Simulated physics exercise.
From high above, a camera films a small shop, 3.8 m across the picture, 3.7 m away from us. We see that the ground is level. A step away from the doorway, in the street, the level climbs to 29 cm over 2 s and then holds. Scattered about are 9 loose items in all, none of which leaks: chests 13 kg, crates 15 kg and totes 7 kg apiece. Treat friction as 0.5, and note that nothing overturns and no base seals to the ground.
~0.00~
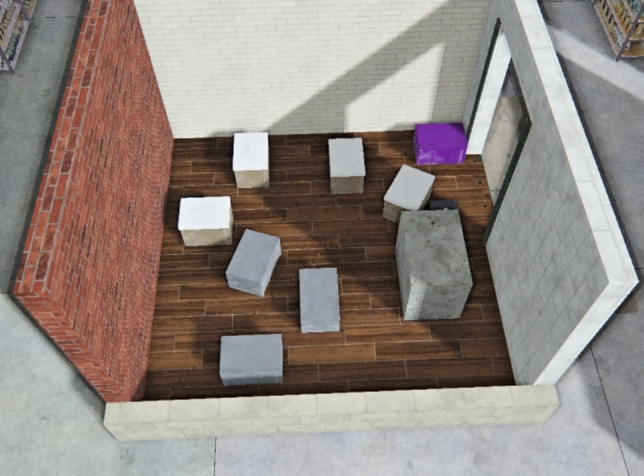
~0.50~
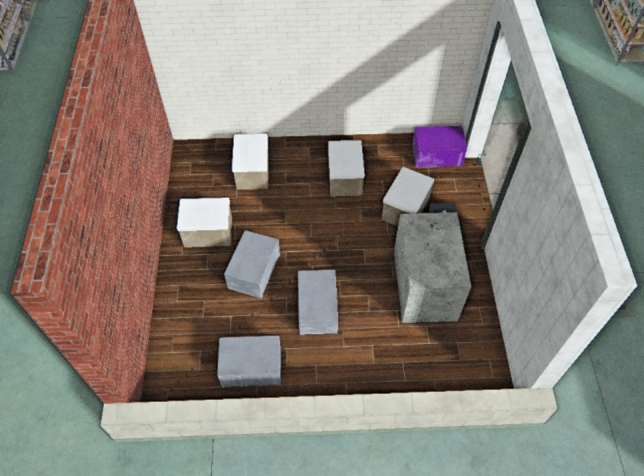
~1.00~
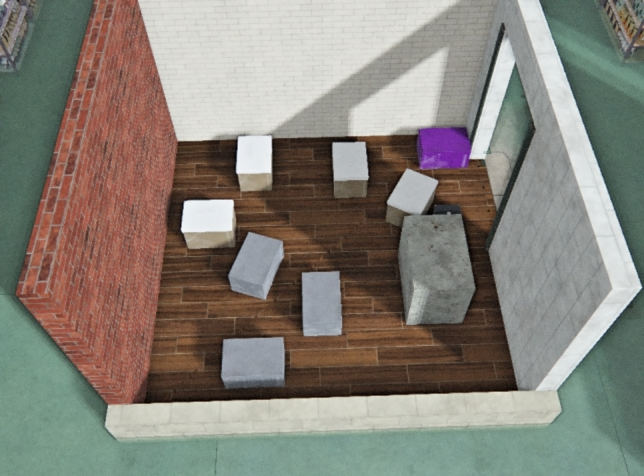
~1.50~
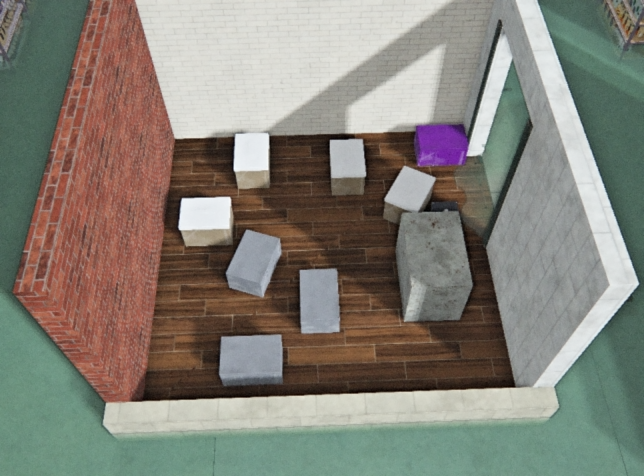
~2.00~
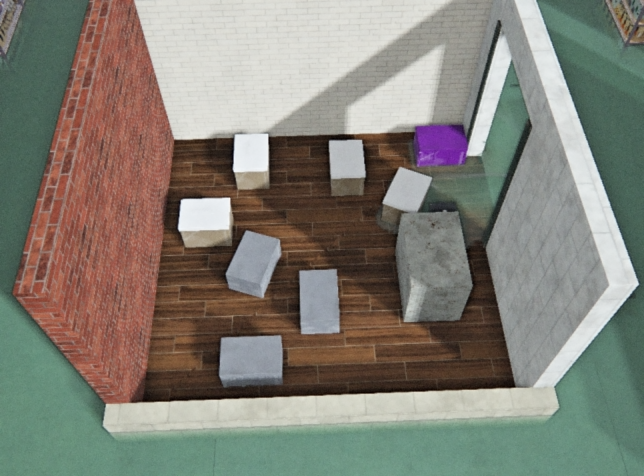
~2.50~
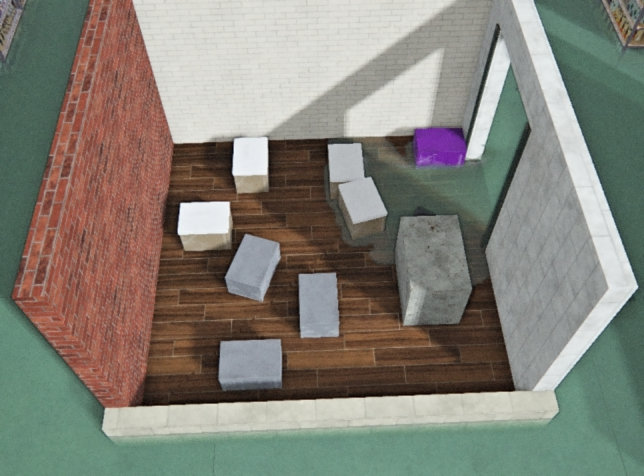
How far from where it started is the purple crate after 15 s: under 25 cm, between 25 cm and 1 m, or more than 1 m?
More than 1 m.
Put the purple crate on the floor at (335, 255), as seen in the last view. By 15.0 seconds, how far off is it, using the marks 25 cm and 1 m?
Result: It drifts only slightly.
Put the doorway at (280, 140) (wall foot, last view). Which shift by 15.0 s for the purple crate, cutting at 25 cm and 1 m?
That would leave the purple crate a long way off.
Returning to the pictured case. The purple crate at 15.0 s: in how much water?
Depth approx. 26 cm.
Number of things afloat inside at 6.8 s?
Total: 8.
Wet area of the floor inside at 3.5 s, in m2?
That flooded area is roughly 7.5 m2.
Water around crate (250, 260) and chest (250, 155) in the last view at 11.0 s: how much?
Some 23 cm at the first, some 20 cm at the second.
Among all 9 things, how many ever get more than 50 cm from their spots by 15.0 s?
Count: 9.
After 3.5 s the purple crate is near (438, 129), 0.2 m from its start, aground; 1 afloat.
After 6.8 s the purple crate is near (438, 128), 0.2 m from its start, afloat; 8 afloat.
After 11.0 s the purple crate is near (354, 145), 1.1 m from its start, afloat; 9 afloat.
After 15.0 s the purple crate is near (262, 376), 3.8 m from its start, afloat; 9 afloat.
